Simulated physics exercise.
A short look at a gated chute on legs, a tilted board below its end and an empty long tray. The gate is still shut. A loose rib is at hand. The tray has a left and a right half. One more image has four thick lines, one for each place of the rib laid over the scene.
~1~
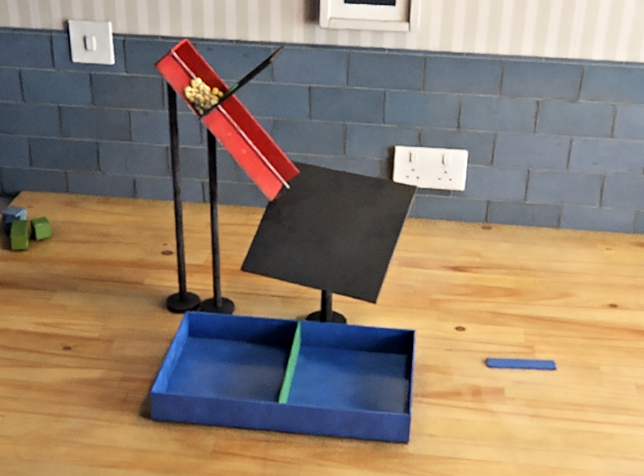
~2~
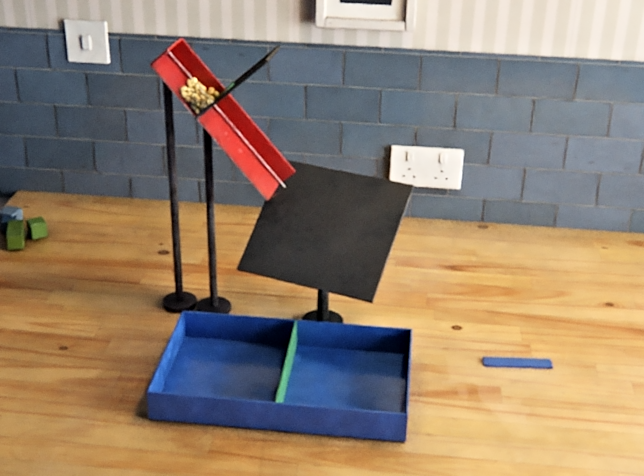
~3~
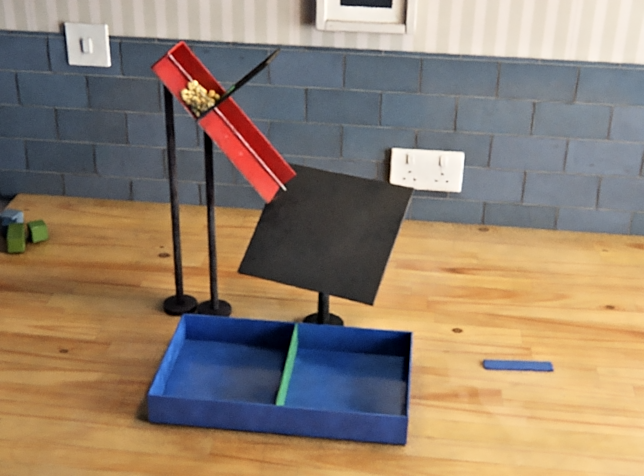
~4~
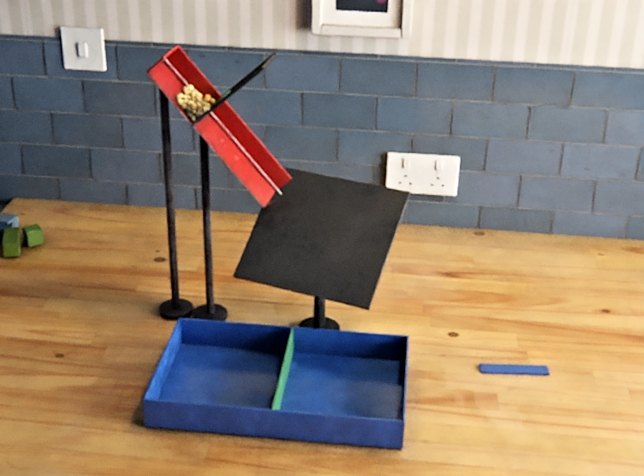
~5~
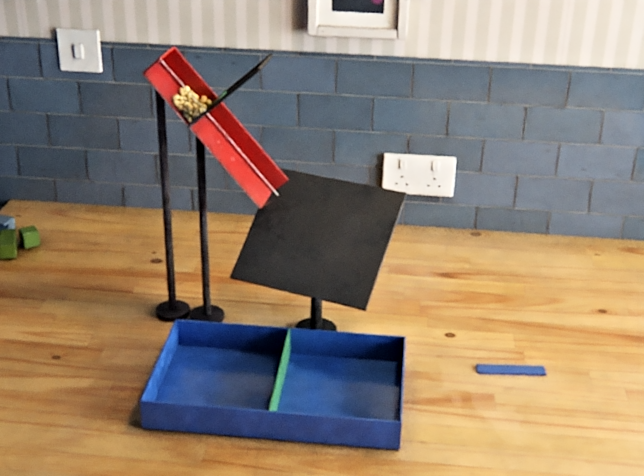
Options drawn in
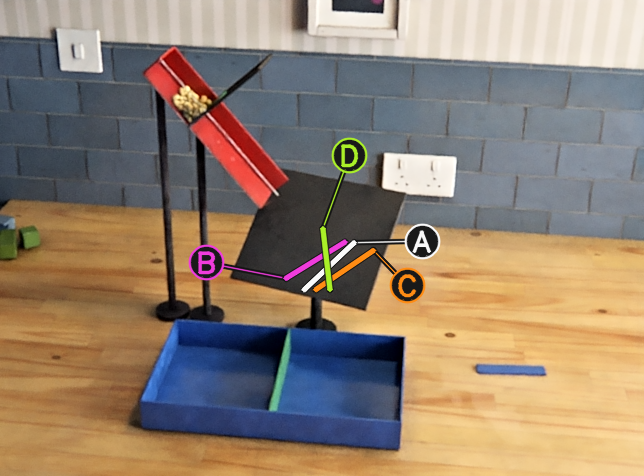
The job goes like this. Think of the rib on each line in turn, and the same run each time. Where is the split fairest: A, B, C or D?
C.
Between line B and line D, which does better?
That is line D.
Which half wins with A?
More lands on the left.
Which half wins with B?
The left half.
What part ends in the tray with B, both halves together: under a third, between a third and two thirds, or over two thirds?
Over two thirds.
On the marked copy, line A from (354, 242) to (304, 289); line B from (345, 242) to (285, 278); line C from (373, 250) to (315, 289); line D from (322, 228) to (330, 289).
With A, of what is caught, the bulk in the left half, a small share in the right.
With B, of what is caught, all but a few in the left half, only a few in the right.
With C, of what is caught, close to two thirds in the left half, close to a third in the right.
With D, of what is caught, close to a quarter in the left half, the bulk in the right.
